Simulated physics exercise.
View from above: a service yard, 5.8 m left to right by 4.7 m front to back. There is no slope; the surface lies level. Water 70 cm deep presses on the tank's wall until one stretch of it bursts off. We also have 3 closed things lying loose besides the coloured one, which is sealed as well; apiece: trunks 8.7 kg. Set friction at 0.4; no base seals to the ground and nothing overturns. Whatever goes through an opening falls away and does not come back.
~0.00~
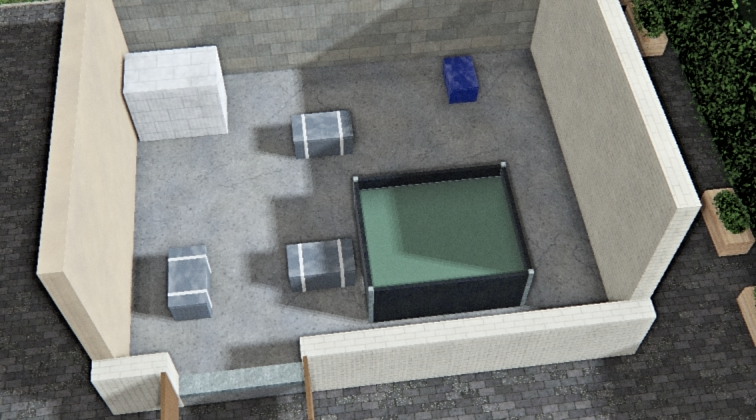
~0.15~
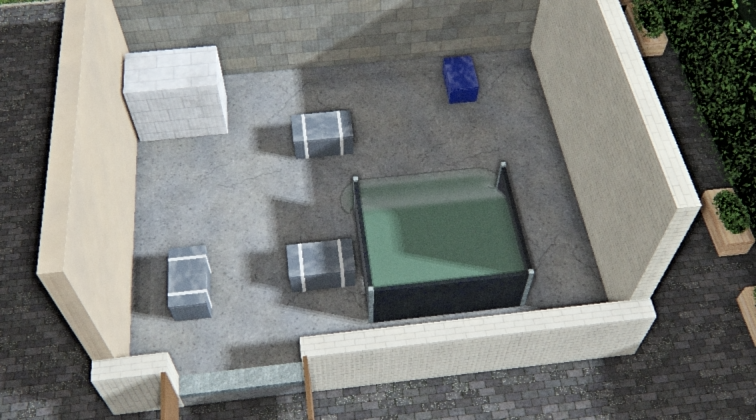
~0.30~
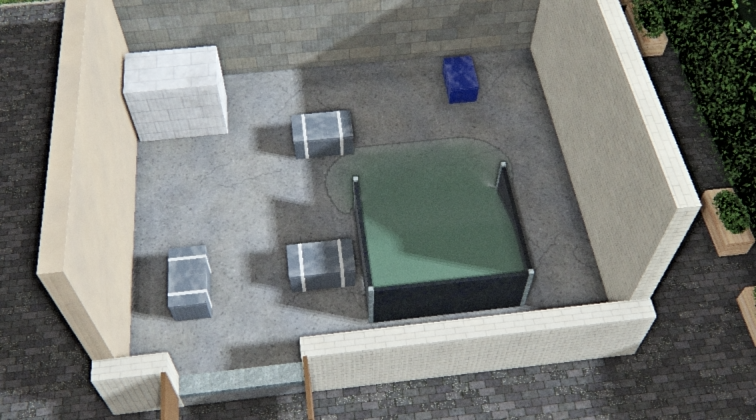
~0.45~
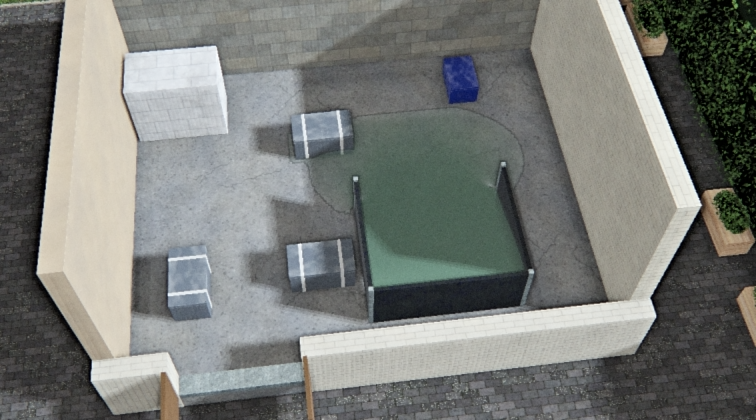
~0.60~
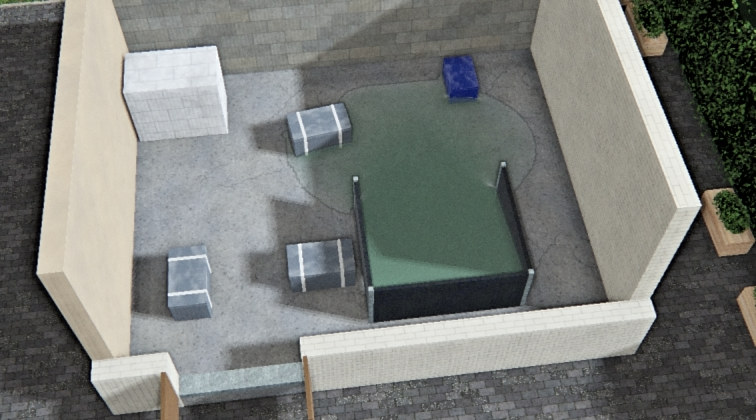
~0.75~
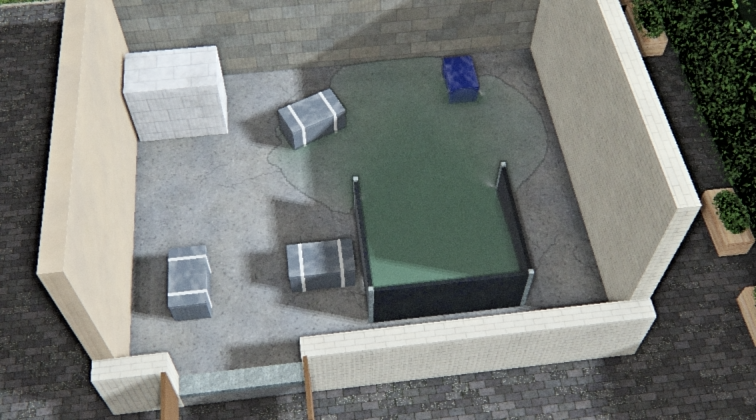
At the start, green water fills a dark-walled square tank in a walled yard, with three strapped grey containers and a blue crate around it. The tank's far side opens and the water spreads across the ground toward the back wall, surrounding the unmoved blue crate, while the upper grey container turns slightly.
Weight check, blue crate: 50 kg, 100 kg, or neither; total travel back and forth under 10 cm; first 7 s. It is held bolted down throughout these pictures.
100 kg.
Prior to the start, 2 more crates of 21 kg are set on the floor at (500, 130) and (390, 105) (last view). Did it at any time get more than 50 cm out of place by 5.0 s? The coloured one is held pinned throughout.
First one went beyond, second went beyond.
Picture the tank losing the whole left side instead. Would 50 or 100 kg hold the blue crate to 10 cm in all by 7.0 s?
Then, in short, the smaller is plenty.
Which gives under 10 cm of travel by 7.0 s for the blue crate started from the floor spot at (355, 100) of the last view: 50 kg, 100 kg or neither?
Just the heavier one.
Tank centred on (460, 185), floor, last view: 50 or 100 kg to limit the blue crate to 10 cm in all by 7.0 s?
Then it turns out both choices fall short.
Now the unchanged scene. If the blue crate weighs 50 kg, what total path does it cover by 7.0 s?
Some 300 centimetres of travel in total.
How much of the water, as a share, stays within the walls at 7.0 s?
Close to 94 in a hundred parts remain.
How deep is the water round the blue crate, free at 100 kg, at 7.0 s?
6 cm, roughly.
After 1.4 s the blue crate would be 27 cm from its start with 50 kg and 0 cm from its start with 100 kg; 13 cm of water round it then.
After 3.1 s the blue crate would be 113 cm from its start with 50 kg and 0 cm from its start with 100 kg; 16 cm of water round it then.
After 4.9 s the blue crate would be 193 cm from its start with 50 kg and 0 cm from its start with 100 kg; 8 cm of water round it then.
After 7.0 s the blue crate would be 193 cm from its start with 50 kg and 0 cm from its start with 100 kg; 6 cm of water round it then.
